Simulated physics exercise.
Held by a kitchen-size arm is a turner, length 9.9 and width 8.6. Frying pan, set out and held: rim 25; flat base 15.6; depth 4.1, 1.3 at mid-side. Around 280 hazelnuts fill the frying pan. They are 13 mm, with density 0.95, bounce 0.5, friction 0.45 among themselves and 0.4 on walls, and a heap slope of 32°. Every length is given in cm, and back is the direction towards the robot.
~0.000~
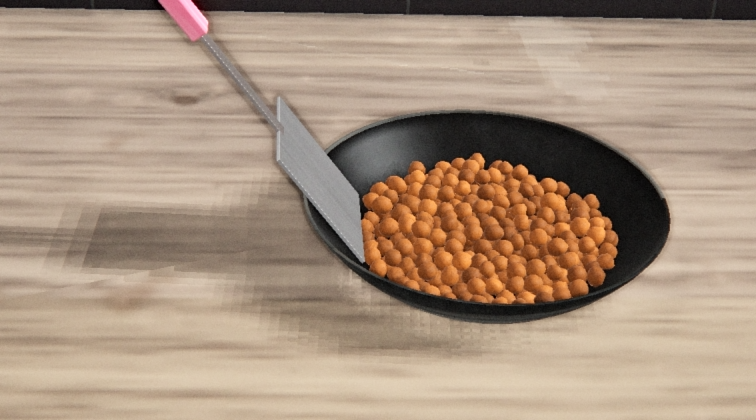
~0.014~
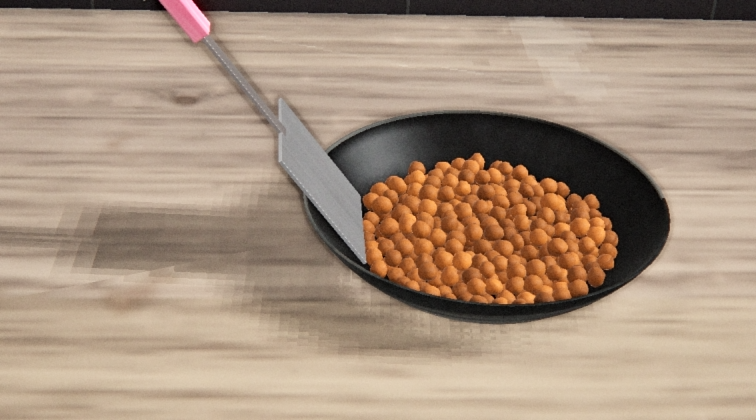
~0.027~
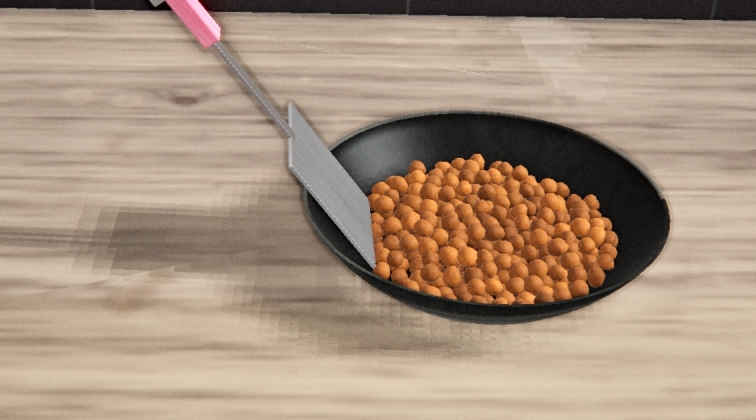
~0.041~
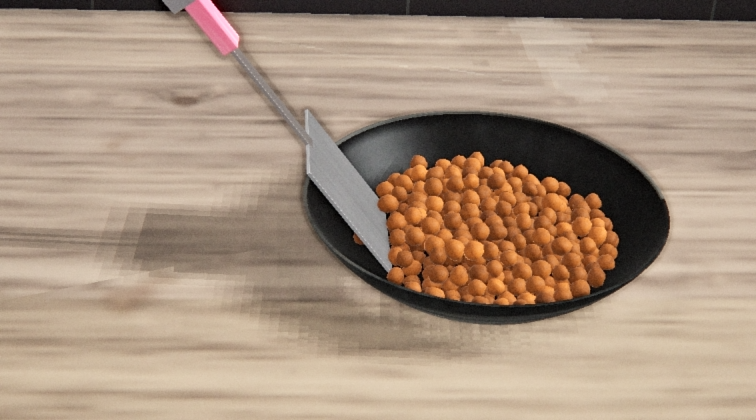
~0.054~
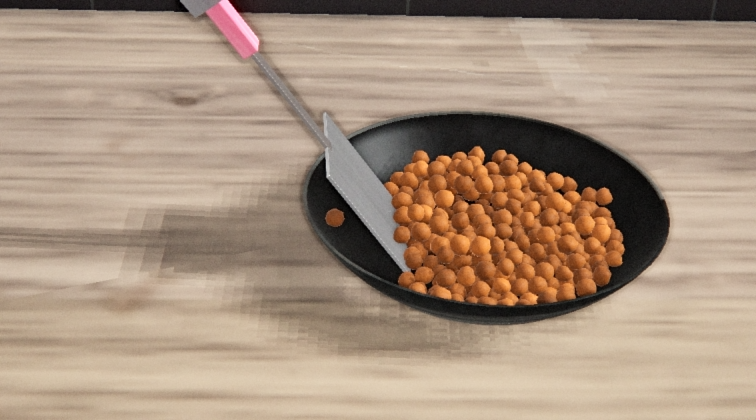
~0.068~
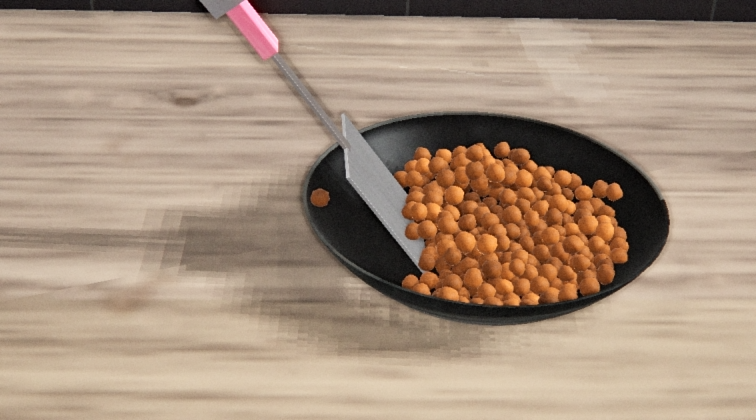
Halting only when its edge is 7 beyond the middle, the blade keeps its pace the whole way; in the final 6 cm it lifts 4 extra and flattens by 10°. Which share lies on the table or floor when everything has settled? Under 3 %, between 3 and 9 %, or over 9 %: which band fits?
The band that fits is over 9 %.
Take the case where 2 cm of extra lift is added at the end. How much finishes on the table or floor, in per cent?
15 %.
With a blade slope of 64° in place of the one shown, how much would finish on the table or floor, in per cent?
Estimate for that slope: Some 20 per cent.
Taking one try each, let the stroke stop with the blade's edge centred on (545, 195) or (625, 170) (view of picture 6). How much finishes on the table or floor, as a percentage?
Respectively some 10 and 30 percent end on the table or floor.
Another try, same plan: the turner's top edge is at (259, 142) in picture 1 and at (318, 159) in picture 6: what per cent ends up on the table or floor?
Around 15 per cent finishes there.
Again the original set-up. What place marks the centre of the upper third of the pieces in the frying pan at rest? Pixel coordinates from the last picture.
Look near (596, 214).
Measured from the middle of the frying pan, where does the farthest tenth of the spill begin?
Distance: Approx. 50 cm.
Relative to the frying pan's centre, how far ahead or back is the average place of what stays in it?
It rests close to 4.5 centimetres ahead of centre.
After 0.11 s, sloping 54°, highest piece 8 above the table; 277 in the frying pan, 1 on the blade or in flight.
After 0.15 s, sloping 50°, highest piece 10 above the table; 277 in the frying pan, 1 on the blade or in flight.
After 0.37 s, sloping 44°, highest piece 8 above the table; 235 in the frying pan, 38 on the table or floor, 5 on the blade or in flight.
After 1.42 s, sloping 44°, highest piece 4 above the table; 235 in the frying pan, 43 on the table or floor.
In the end, 235 in the frying pan, 43 on the table or floor. That is 15 % on the table or floor.
